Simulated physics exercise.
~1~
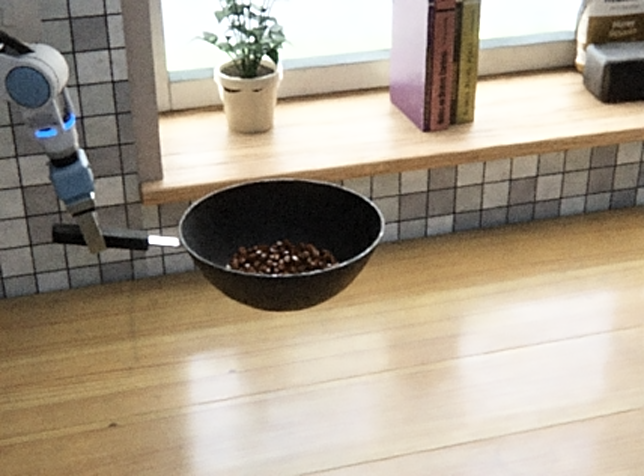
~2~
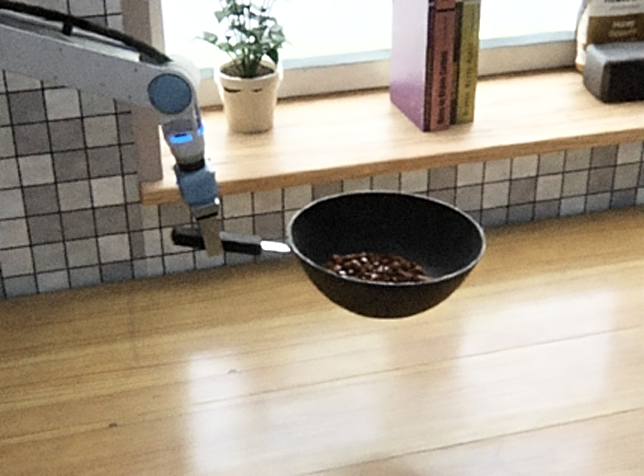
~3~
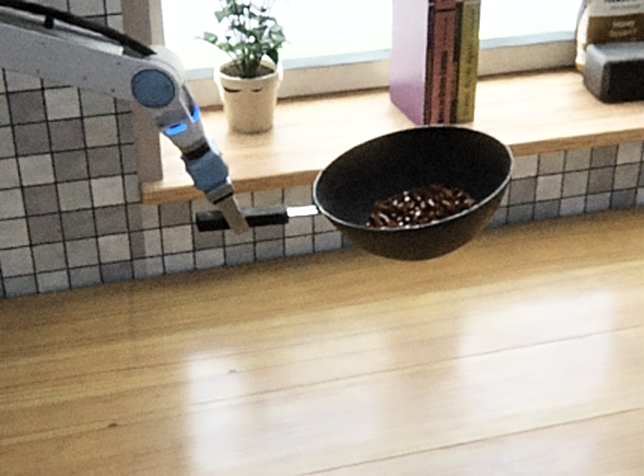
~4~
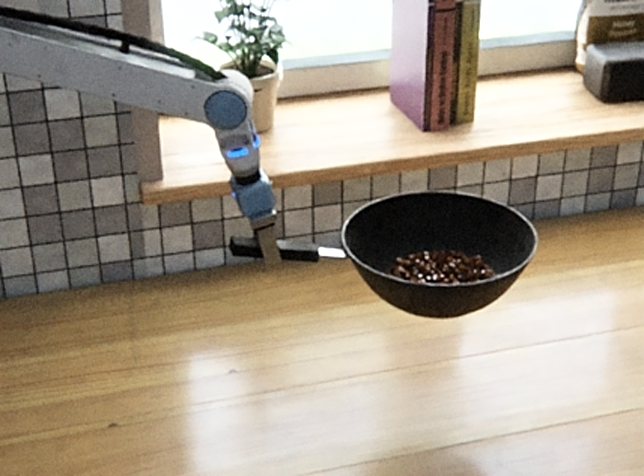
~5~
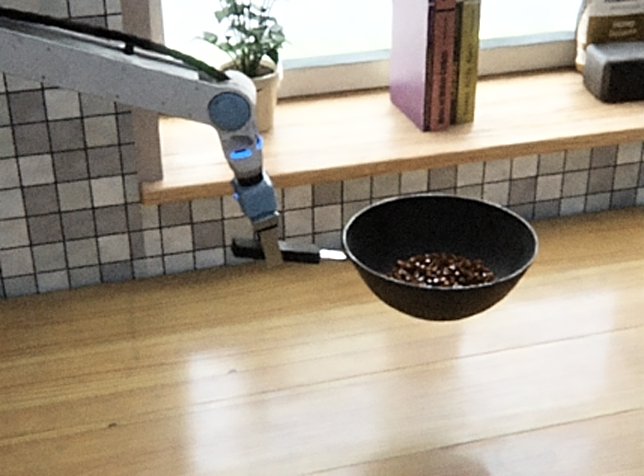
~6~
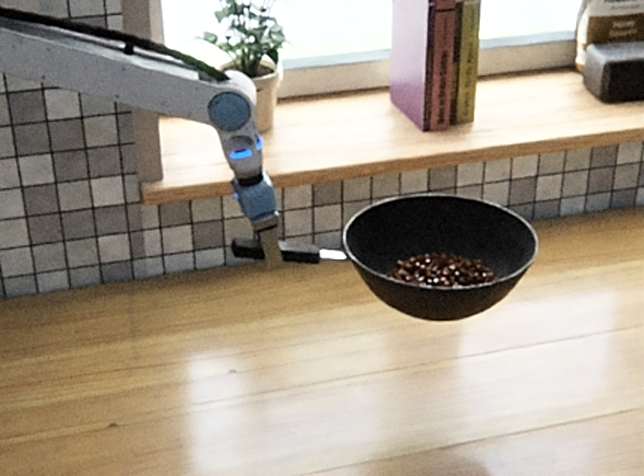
A robot arm moves a black wok of brown pellets right, tilts it up, then lowers it level.
